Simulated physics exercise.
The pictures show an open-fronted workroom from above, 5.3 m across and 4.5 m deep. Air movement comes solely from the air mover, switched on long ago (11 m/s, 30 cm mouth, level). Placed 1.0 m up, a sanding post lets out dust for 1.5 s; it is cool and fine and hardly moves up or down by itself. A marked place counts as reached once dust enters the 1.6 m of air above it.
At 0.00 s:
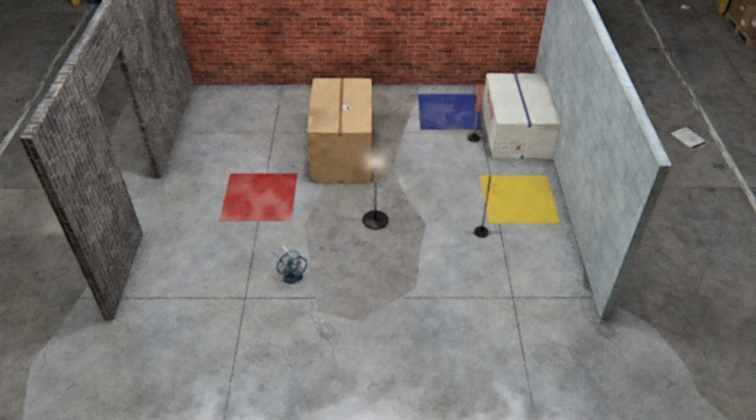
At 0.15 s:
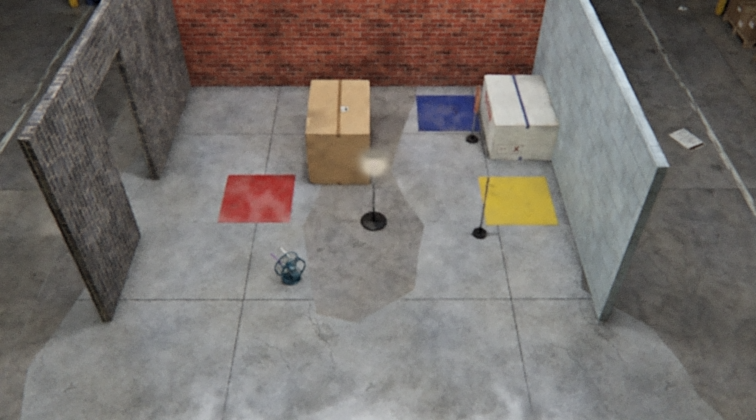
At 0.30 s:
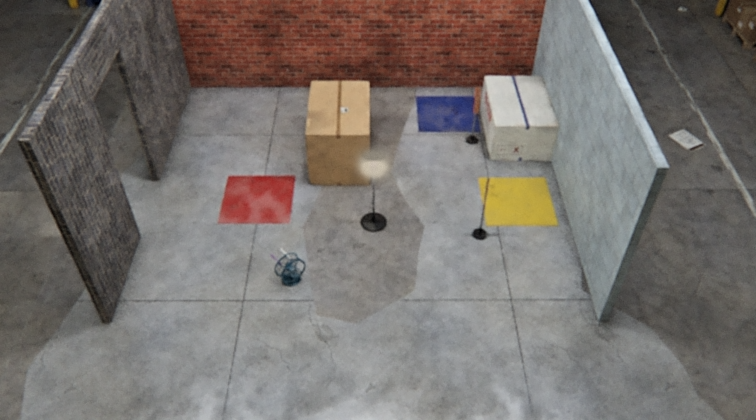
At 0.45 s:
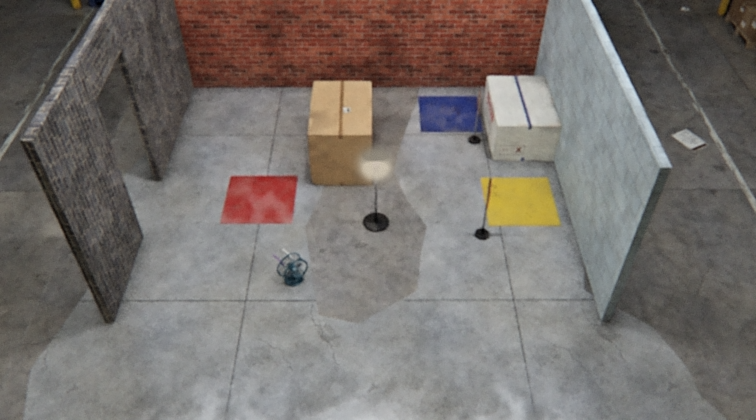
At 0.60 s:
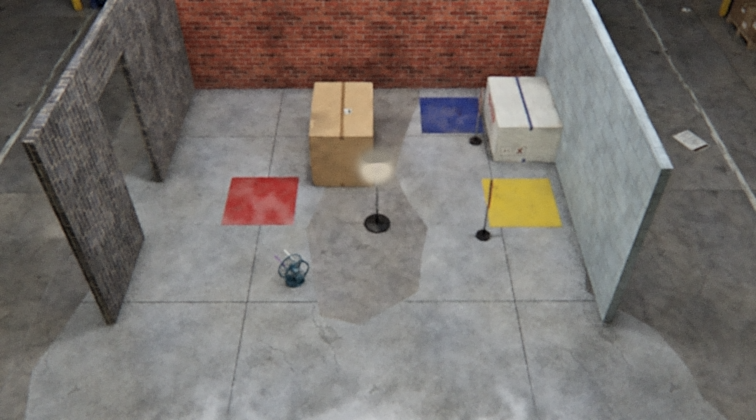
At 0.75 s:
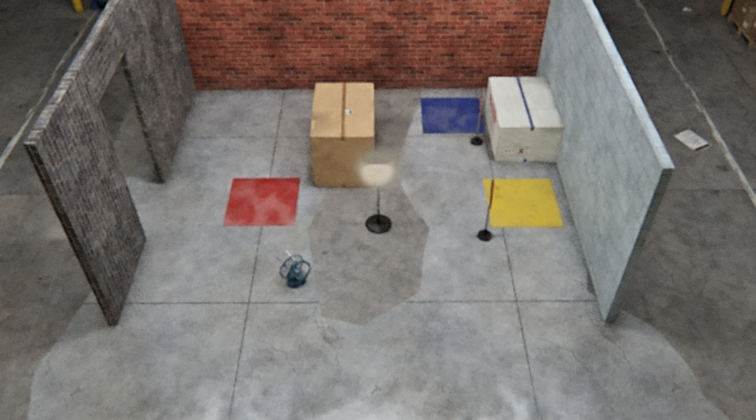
A pale puff of dust hangs above a dark-based post in the middle of an open-fronted workroom with a concrete floor, seen from high above. Red, blue and yellow squares mark the floor, with a brown carton and a white one near the brick back wall and a small fan at front left. The puff thickens slightly, while the view shifts faintly.
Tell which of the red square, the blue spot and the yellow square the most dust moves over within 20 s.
The most goes over red.
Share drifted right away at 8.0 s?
Roughly 1 percent at that time.
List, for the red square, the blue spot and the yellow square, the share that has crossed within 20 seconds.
100 % red, 20 % blue, 10 % yellow.
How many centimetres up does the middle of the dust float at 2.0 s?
The middle is at about 80 cm above the surface.
By 2.0 s, 0 % has passed over the yellow square, 0 % over the blue spot and 0 % over the red square; 0 % has left the area, and the middle of the rest is near (373, 174).
By 4.0 s, 0 % has passed over the yellow square, 0 % over the blue spot and 0 % over the red square; 0 % has left the area, and the middle of the rest is near (360, 190).
By 8.0 s, 0 % has passed over the yellow square, 0 % over the blue spot and 39 % over the red square; 1 % has left the area, and the middle of the rest is near (308, 221).
By 20.0 s, 8 % has passed over the yellow square, 18 % over the blue spot and 96 % over the red square; 73 % has left the area, and the middle of the rest is near (530, 112).
